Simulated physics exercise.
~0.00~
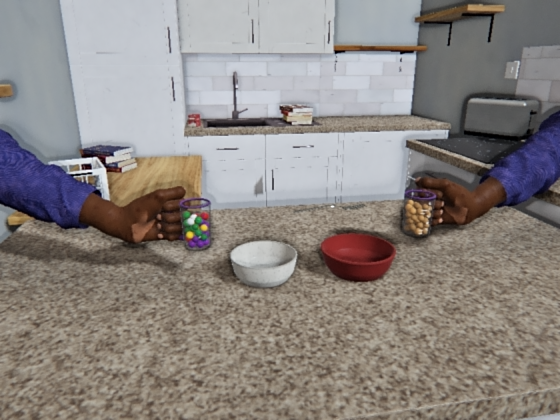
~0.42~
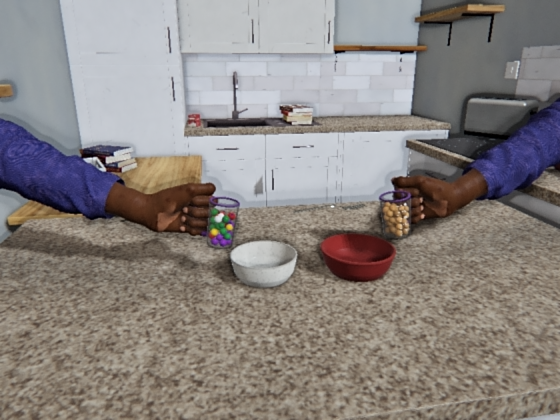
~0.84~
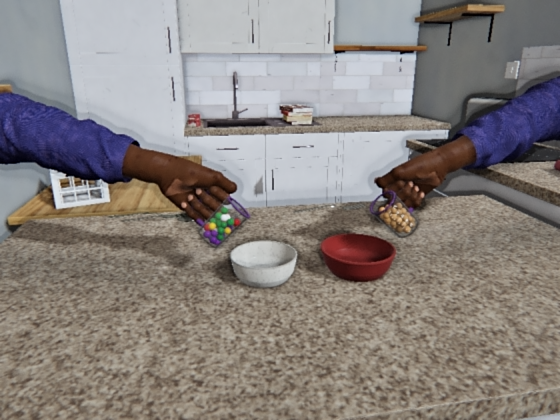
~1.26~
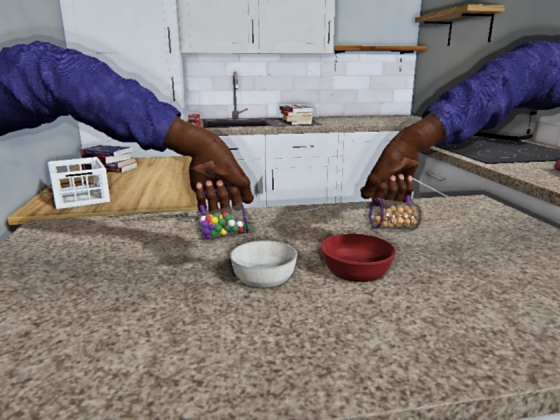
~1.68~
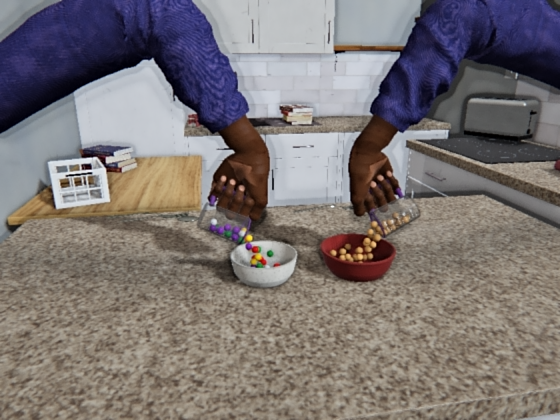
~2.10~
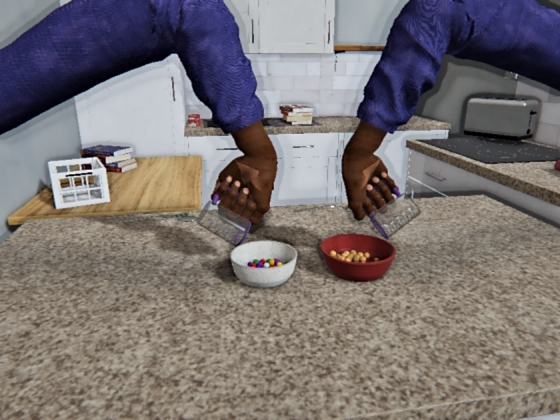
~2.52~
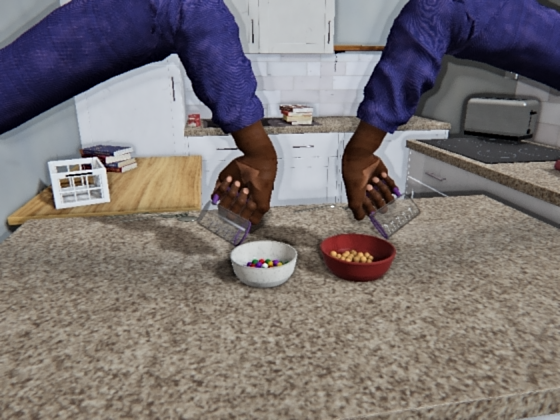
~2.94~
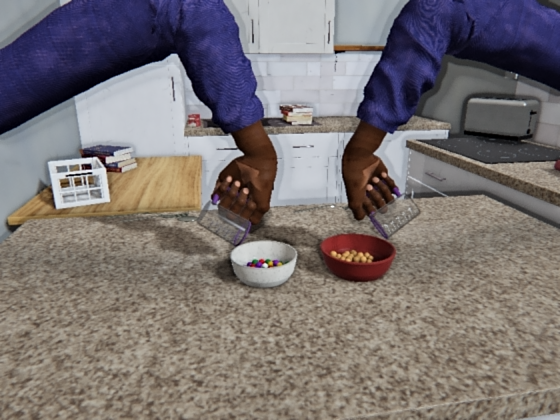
Two hands tip cups of colorful and tan balls, emptying them into white and red bowls.
